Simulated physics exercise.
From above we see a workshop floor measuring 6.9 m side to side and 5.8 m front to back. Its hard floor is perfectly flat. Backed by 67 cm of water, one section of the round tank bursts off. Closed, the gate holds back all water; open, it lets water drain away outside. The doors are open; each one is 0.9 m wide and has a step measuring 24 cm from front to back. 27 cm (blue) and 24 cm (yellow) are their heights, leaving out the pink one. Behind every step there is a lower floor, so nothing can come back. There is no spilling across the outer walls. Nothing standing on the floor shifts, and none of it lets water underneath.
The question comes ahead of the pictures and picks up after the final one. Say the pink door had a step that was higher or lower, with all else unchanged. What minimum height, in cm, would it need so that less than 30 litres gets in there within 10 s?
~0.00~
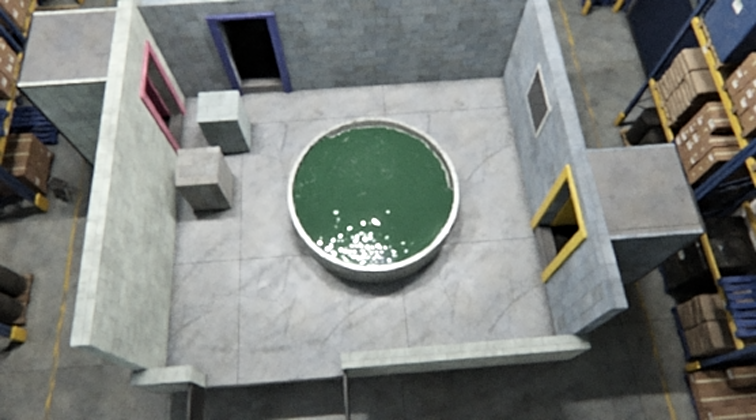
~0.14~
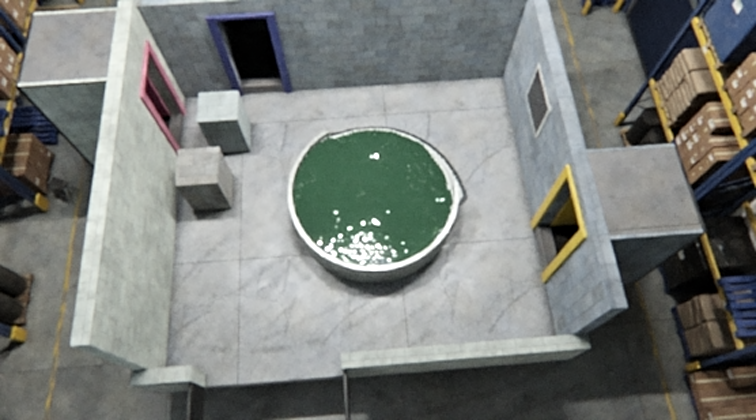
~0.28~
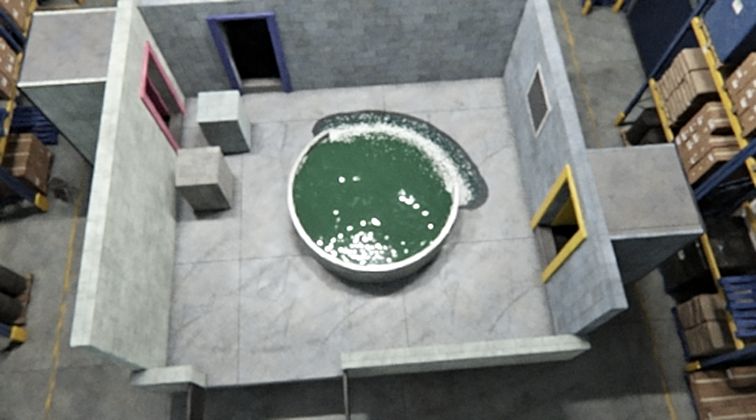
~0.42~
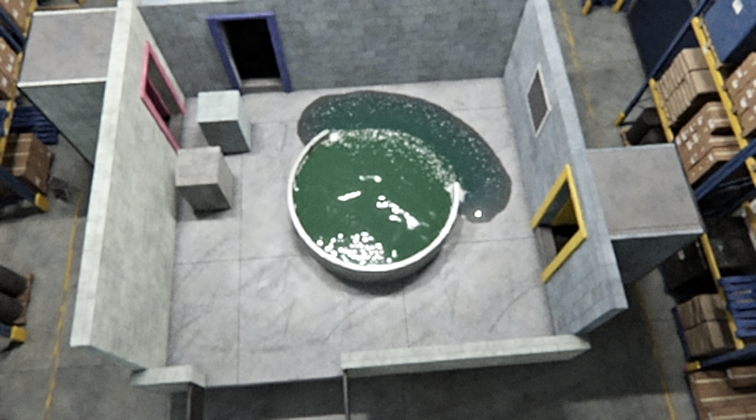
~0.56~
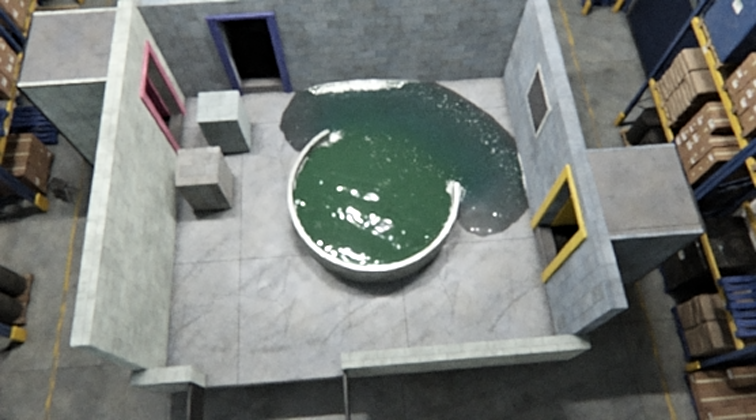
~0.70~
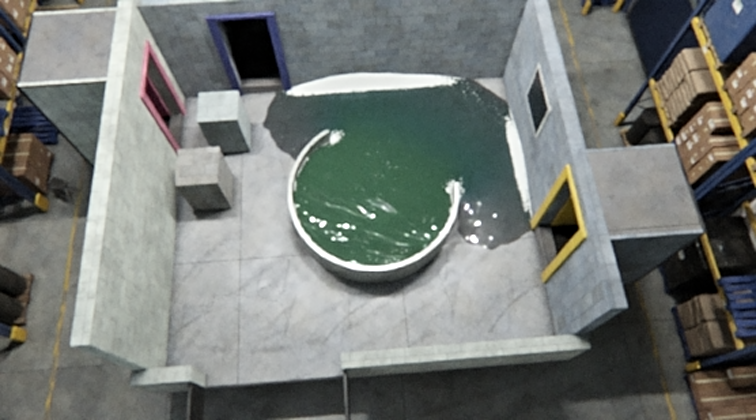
About 18 cm.
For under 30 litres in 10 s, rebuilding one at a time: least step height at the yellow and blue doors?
About 9.5 cm at yellow and 8.5 cm at blue.
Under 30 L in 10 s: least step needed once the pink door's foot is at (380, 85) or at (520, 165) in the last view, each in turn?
Minimums: Roughly 35 cm and 27 cm.
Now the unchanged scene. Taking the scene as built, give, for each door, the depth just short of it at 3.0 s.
Blue door 9 cm, yellow door 10 cm, pink door 16 cm.
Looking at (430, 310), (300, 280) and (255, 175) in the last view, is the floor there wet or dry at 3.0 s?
So, in order, I'd say stayed dry, then stayed dry, then got wet.
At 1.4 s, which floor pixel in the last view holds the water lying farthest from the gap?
In the last picture, around (194, 99).
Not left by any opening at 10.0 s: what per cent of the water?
Something near 88 out of a hundred parts.
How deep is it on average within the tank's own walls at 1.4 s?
The mean depth is about 39 cm.
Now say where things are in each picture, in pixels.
Still water, 67 cm deep, in the round tank at (373, 191); the pink door at (166, 107) is dry, in the first picture.
Water pours out on the far side and has run 0.3 m, to a hidden place; about 8 cm deep outside, 67 cm at the back, in the second picture.
Water pours out on the far side and has run 0.7 m, to (332, 118); about 10 cm deep outside, 67 cm at the back, in the third picture.
Water pours out on the far side and has run 1.2 m, to (323, 99); about 9 cm deep outside, 67 cm at the back, in the fourth picture.
Water pours out on the far side and has run 1.7 m, to (515, 147); about 7 cm deep outside, 67 cm at the back, in the fifth picture.
Water pours out on the far side and has run 2.2 m, to (507, 106); about 8 cm deep outside, 66 cm at the back; 2.0 m in a straight line remain to the pink door at (166, 107), in the sixth picture.
After 1.4 s water covers 35 % of the floor, deepest (60 cm) near (501, 78); it has not reached the pink door.
After 3.0 s water covers 60 % of the floor, deepest (43 cm) near (485, 79); 16 cm at the pink door, 25 litres in over its 10 cm step.
After 10.0 s water covers 100 % of the floor, deepest (20 cm) near (288, 198); 12 cm at the pink door, 171 litres in over its 10 cm step.
At the pink door as built, the water arrived by 1.9 s and peaked near 20 cm at 4.8 s.
With a step of 15 cm, 66 litres would have come in within the 10 s; with 20 cm, 16 litres. So under 30 litres takes about 18 cm.
